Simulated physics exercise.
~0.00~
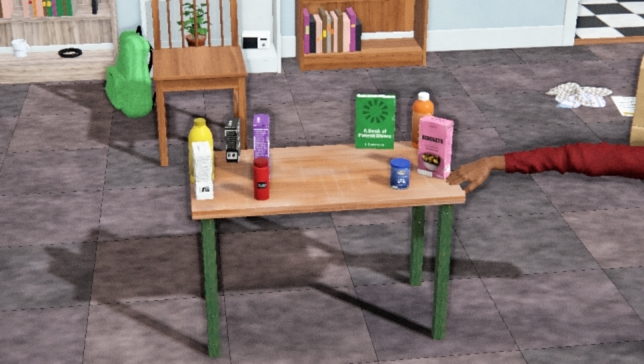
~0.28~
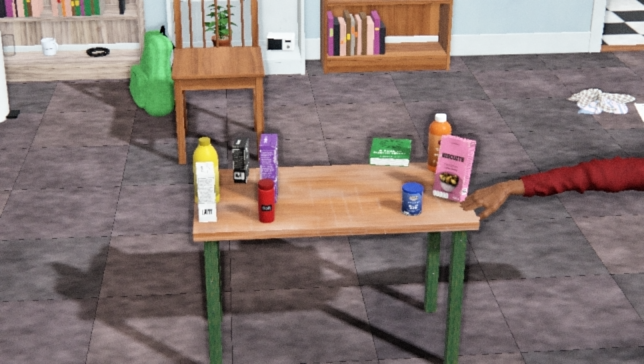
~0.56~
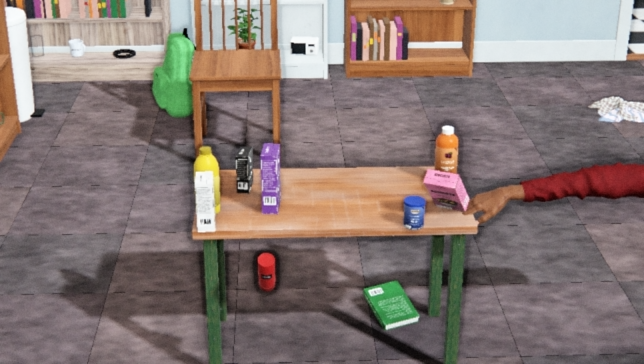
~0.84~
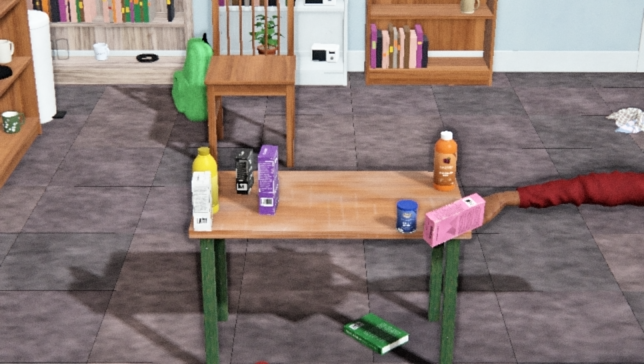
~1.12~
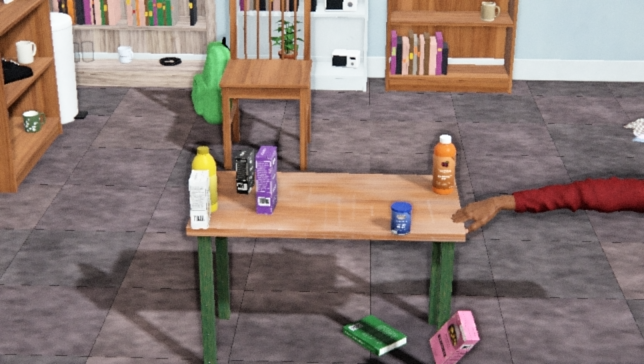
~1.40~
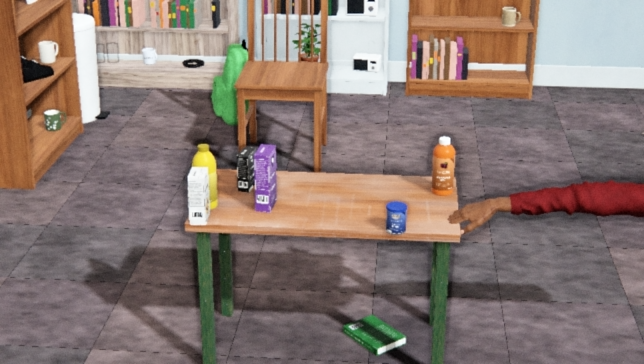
In a room with shelves and a chair, a red-sleeved hand grips the right edge of a work table as the red shaker and green book fall to the floor, then the pink packet tips off the near edge, leaving the bottles, tin and other packets standing on top.
